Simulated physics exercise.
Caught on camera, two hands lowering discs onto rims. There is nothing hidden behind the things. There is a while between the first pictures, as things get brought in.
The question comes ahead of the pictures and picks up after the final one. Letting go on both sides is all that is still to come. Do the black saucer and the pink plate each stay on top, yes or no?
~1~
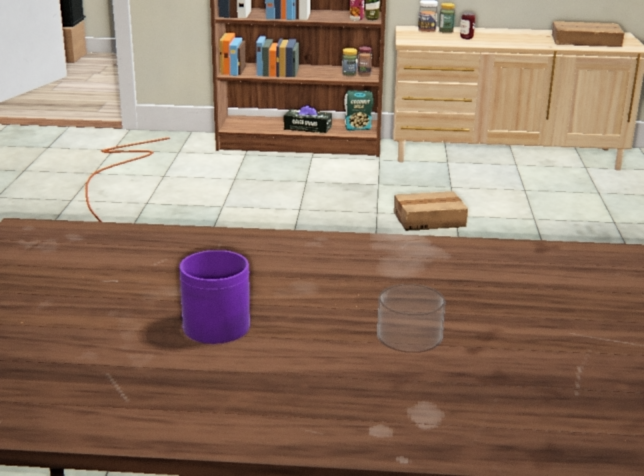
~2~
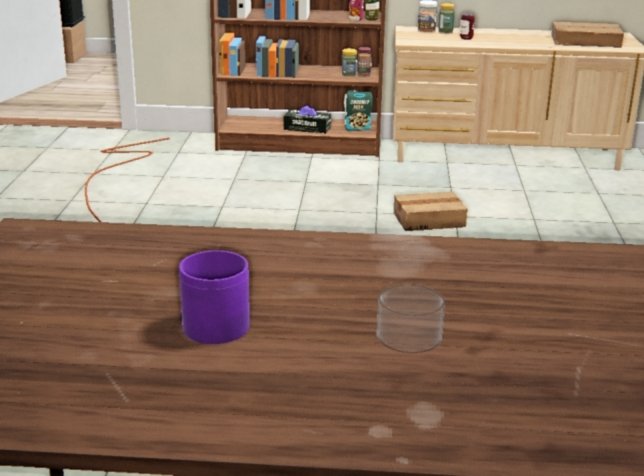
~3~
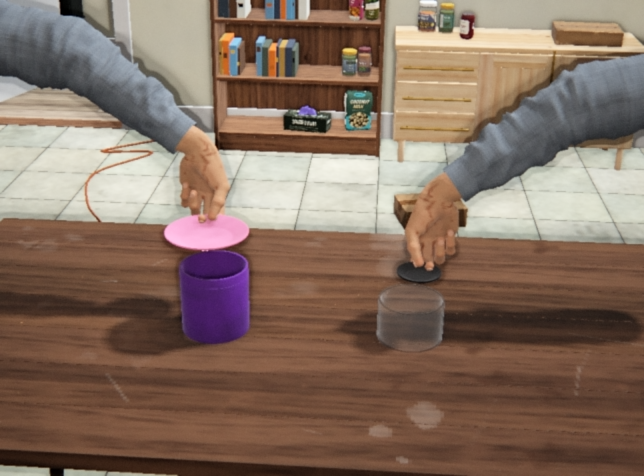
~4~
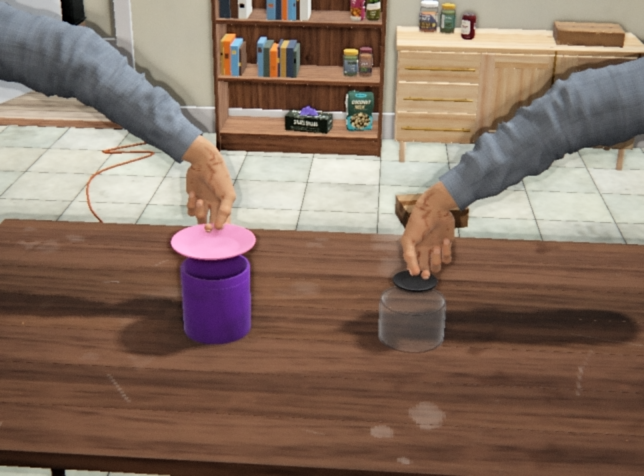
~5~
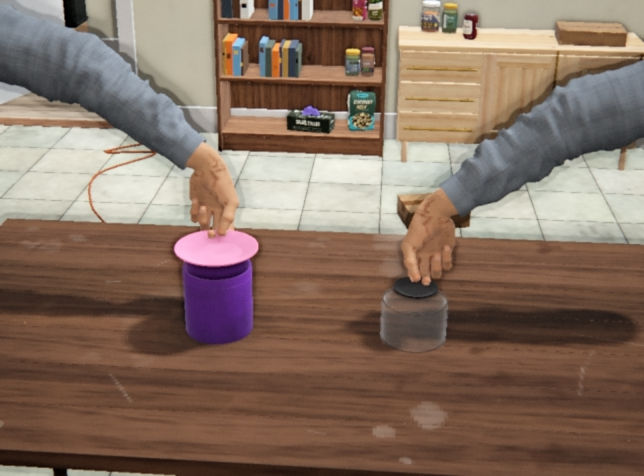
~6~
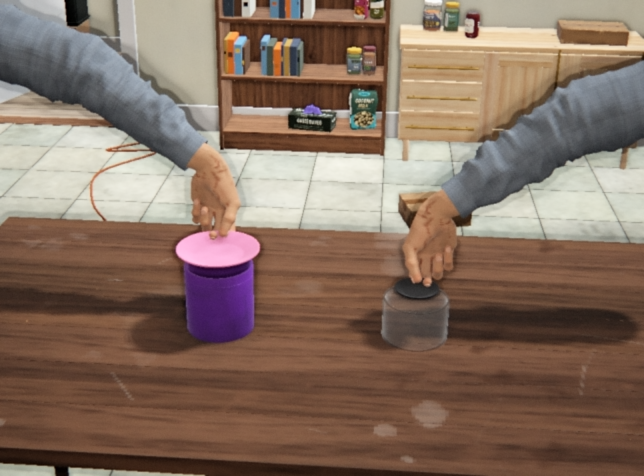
Answers - black saucer: No; pink plate: Yes.
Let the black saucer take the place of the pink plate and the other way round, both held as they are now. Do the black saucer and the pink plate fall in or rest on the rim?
Swapped, the black saucer tumbles in; the pink plate does not fall in.
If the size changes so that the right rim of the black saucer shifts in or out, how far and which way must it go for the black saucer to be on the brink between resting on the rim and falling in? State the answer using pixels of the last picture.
Rightward, near 8 pixels.
Then, 0.10 s past the last view, black saucer travelled a little near (416, 300); pink plate moving near (219, 259).
Then, 0.16 s past the last view, black saucer in the air near (415, 328); pink plate sitting on the rim near (219, 259).
Finally, the black saucer drops inside, near (414, 330); the pink plate covers the opening, near (219, 259).
